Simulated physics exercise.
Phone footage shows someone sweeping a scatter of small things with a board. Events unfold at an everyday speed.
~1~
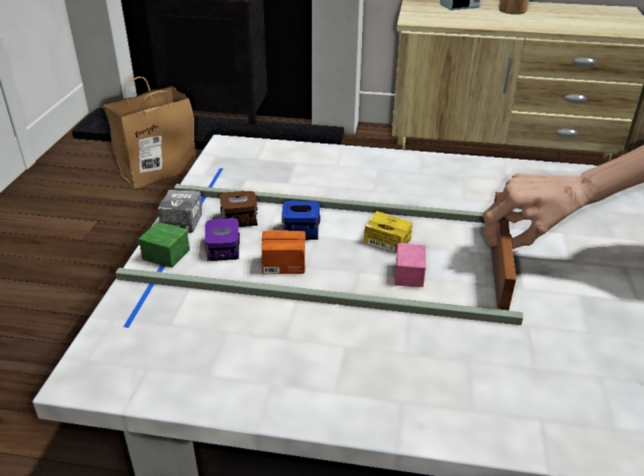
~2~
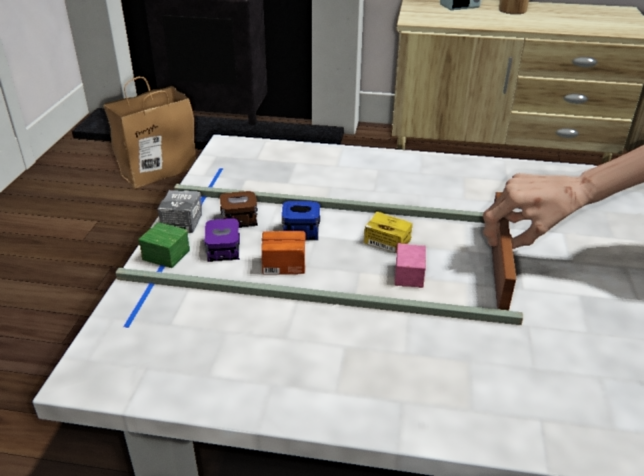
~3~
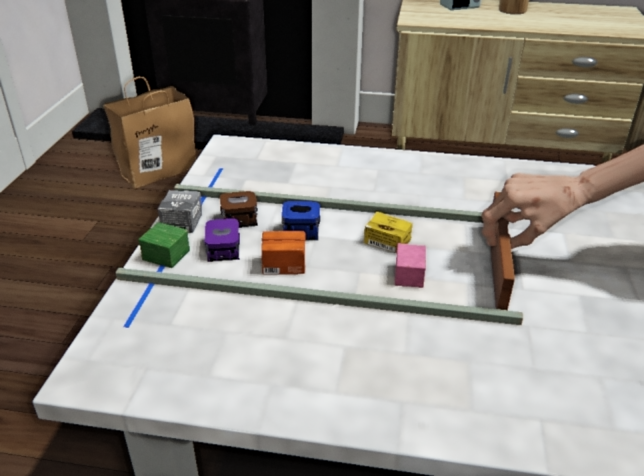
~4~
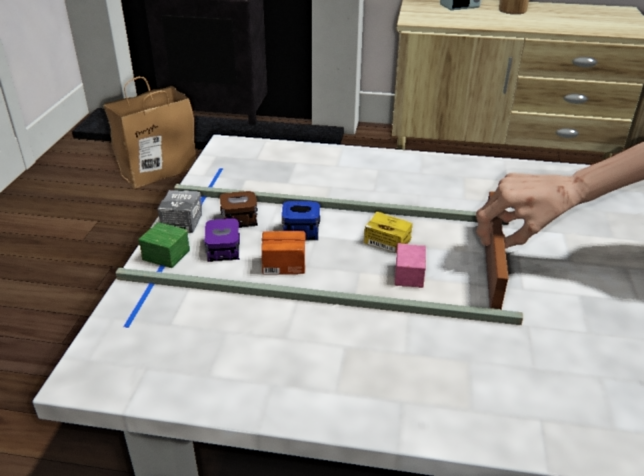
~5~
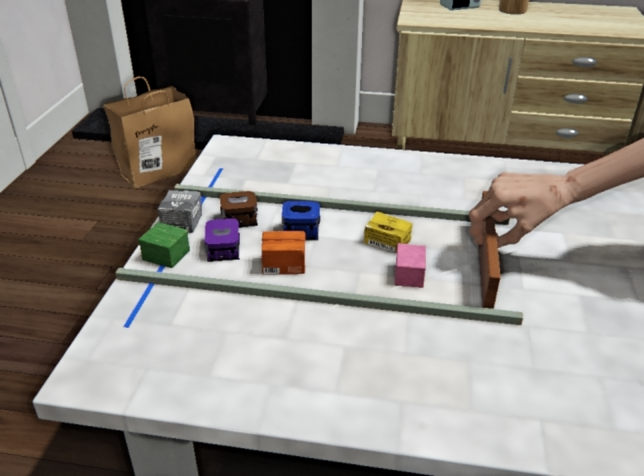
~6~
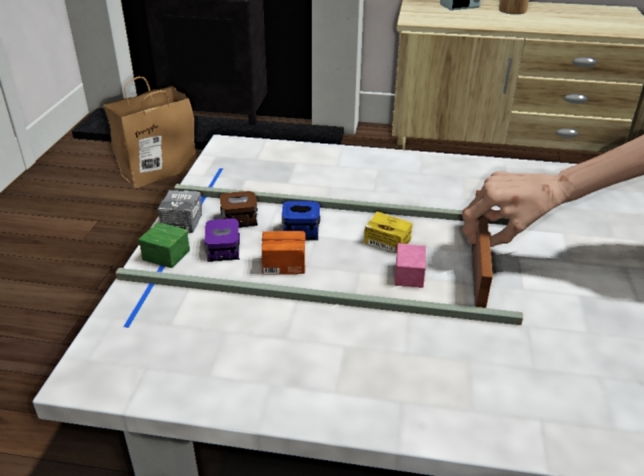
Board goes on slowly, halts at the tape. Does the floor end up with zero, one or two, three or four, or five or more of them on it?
The count that falls off is at least five.
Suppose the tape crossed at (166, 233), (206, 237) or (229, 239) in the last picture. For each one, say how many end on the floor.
Try by try, 6, 4 and 3.
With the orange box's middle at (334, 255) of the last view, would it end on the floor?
Observed: The orange box is not kept up.
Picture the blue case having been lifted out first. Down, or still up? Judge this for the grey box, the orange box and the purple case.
The grey box? It heads down. The orange box? It heads down. The purple case? It heads down.
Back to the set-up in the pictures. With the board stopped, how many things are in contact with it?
Tally at the end: 2.
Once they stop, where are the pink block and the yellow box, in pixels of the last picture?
Around (158, 239) and around (167, 216).
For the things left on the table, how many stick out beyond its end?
As for overhanging, the count is 1.
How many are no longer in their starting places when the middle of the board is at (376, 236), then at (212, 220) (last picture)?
By then 2, and later 8.
Soon after, none off yet; grey box at rest near (181, 211); green block at rest near (165, 245); purple case at rest near (223, 241).
In the end, the number that fall off is five or more; gone, blue case, orange box, brown case, purple case, green block and grey box.
